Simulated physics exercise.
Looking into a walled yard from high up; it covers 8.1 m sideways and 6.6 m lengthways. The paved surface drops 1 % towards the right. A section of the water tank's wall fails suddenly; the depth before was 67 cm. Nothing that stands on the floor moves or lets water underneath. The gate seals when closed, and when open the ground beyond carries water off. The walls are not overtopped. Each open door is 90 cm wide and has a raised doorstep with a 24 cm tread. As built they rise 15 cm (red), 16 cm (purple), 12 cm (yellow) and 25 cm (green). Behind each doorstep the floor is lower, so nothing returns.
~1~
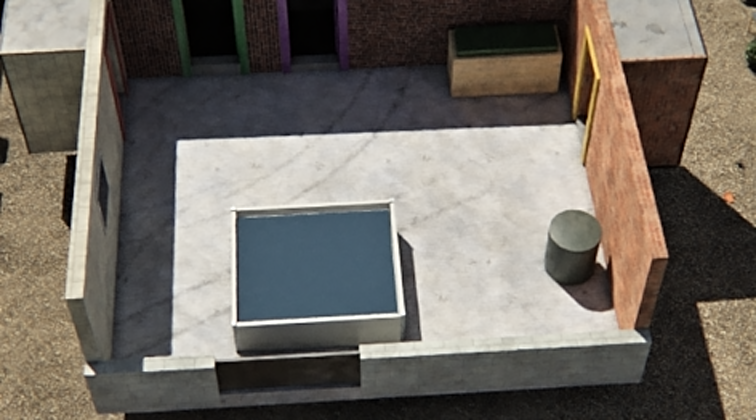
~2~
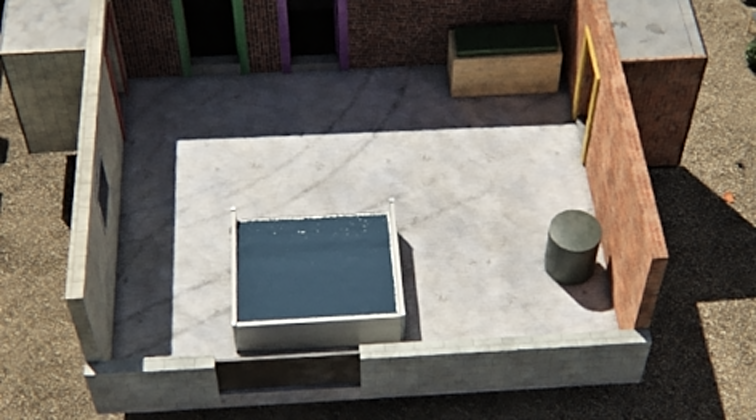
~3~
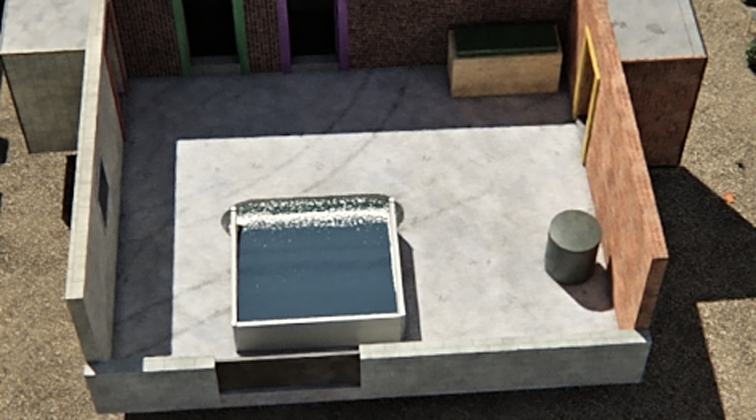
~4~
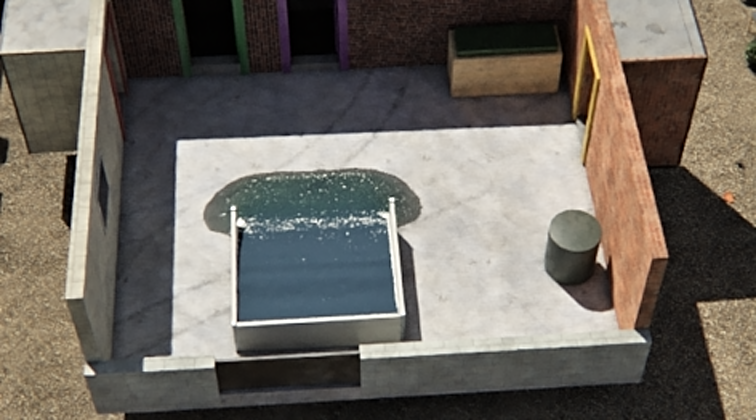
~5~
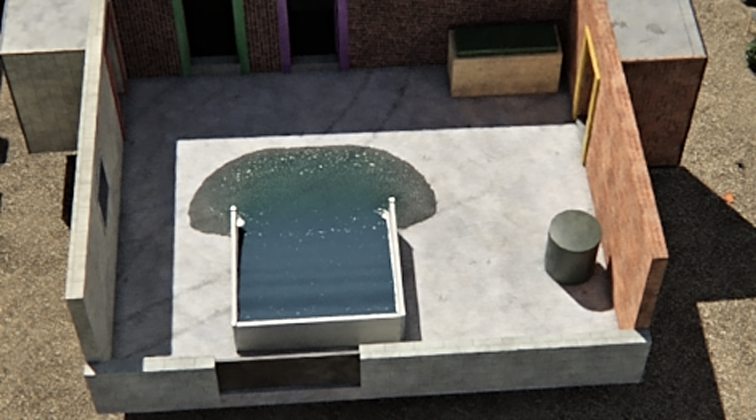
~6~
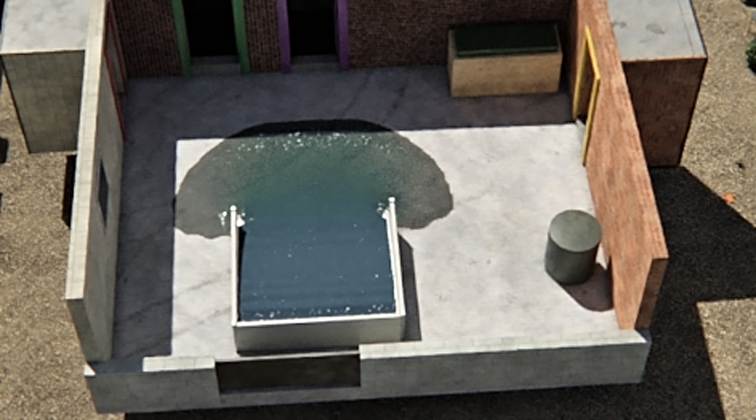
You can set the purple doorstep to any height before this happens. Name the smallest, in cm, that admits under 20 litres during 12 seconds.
About 31 cm.
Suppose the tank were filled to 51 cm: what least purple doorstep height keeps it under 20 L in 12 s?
Then roughly 23 cm.
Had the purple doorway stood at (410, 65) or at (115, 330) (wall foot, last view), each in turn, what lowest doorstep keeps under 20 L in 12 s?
Roughly 28 and 7.5 cm.
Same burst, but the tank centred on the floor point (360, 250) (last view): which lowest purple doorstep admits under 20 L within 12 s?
Then roughly 33 cm.
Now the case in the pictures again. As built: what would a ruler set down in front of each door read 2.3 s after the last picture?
Depths in cm: Red 24, purple 31, yellow 2, green 25.
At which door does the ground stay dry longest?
Last comes the yellow one.
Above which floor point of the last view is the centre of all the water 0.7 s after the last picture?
Near (317, 227).
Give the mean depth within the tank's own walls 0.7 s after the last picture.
Some 36 cm.
Then, 0.7 s after the last picture water covers 40 % of the floor, deepest (32 cm) near (284, 76); 31 cm at the purple door, 19 litres in over its 16 cm doorstep.
Then, 2.3 s after the last picture water covers 50 % of the floor, deepest (38 cm) near (440, 69); 31 cm at the purple door, 200 litres in over its 16 cm doorstep.
Then, 11.3 s after the last picture water covers 100 % of the floor, deepest (16 cm) near (615, 360); 5 cm at the purple door, 252 litres in over its 16 cm doorstep.
At the purple door as built, the water peaked near 38 cm, 1.3 s after the last picture.
Run again over the same 12 s with other heights there, 46 litres in over 28 cm, 0 litres over 37.5 cm. The limit of 20 litres is kept from about 31 cm up.
